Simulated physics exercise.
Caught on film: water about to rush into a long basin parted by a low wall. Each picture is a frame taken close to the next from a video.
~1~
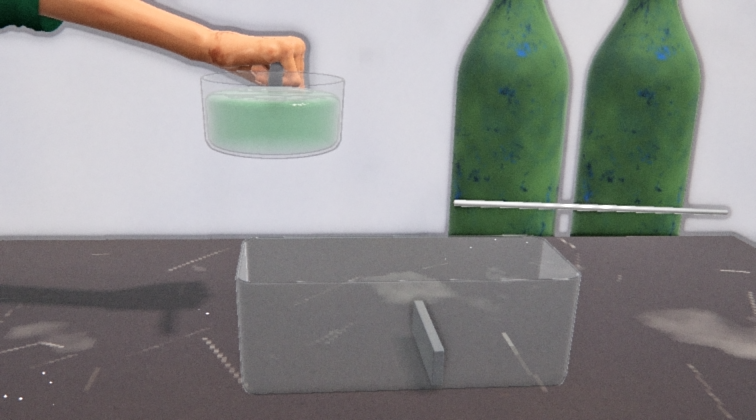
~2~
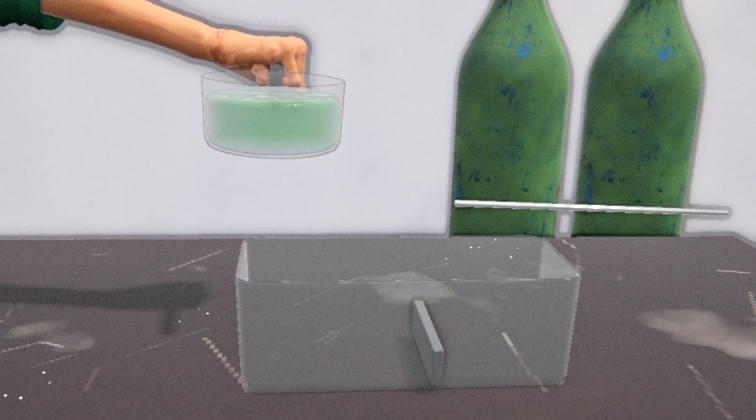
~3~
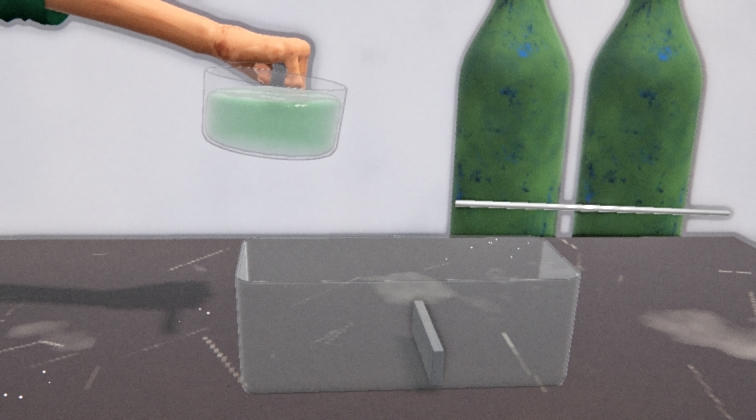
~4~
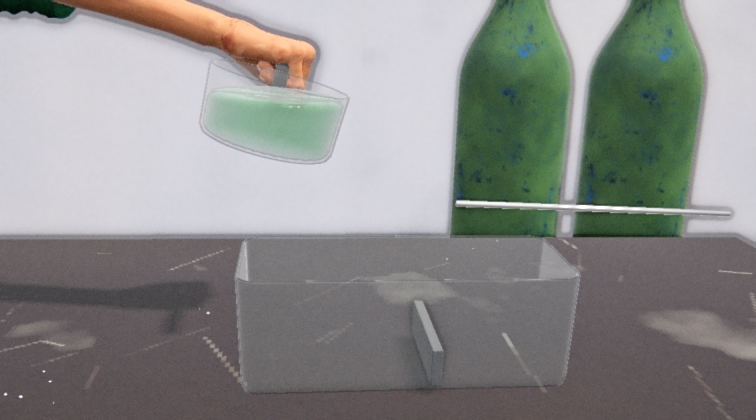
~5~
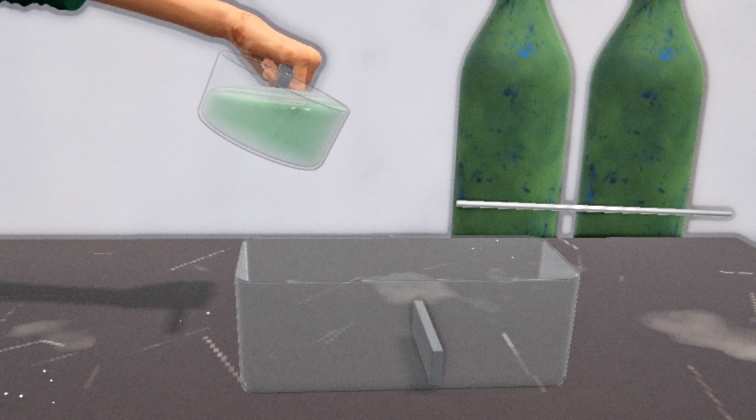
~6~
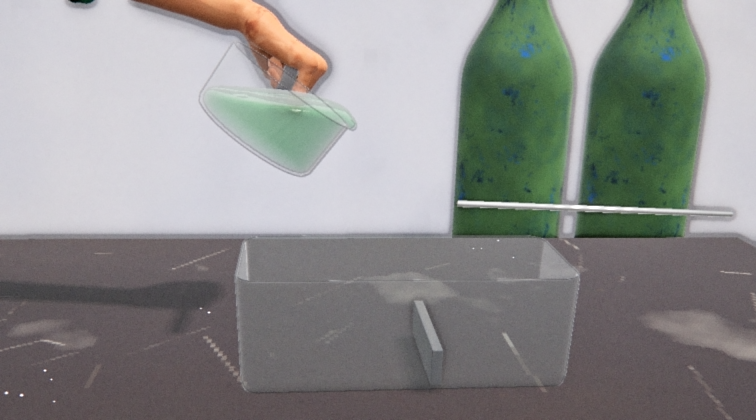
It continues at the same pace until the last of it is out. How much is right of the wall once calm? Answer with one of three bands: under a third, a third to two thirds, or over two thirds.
Under a third.
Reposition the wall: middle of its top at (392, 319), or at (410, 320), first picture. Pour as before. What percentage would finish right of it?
Note: Roughly 40 % in case one, 20 % in case two.
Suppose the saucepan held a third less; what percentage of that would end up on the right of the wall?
10 %.
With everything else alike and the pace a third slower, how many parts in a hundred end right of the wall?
It comes to some 10 per cent.
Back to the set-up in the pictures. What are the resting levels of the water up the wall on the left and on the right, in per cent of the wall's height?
On the left it is 60 per cent, on the right 10.
A moment on, the saucepan is tipped right over and 18 per cent is still to pour, 34 is left of the wall and 0 right of it.
Next, the saucepan is tipped right over and 2 per cent is still to pour, 87 is left of the wall and 2 right of it.
Then the saucepan is tipped right over and 0 per cent is still to pour, 88 is left of the wall and 10 right of it.
Later the saucepan is tipped right over and 0 per cent is still to pour, 87 is left of the wall and 11 right of it.
At rest 87 per cent lies left of the wall, 11 right of it and 2 outside.
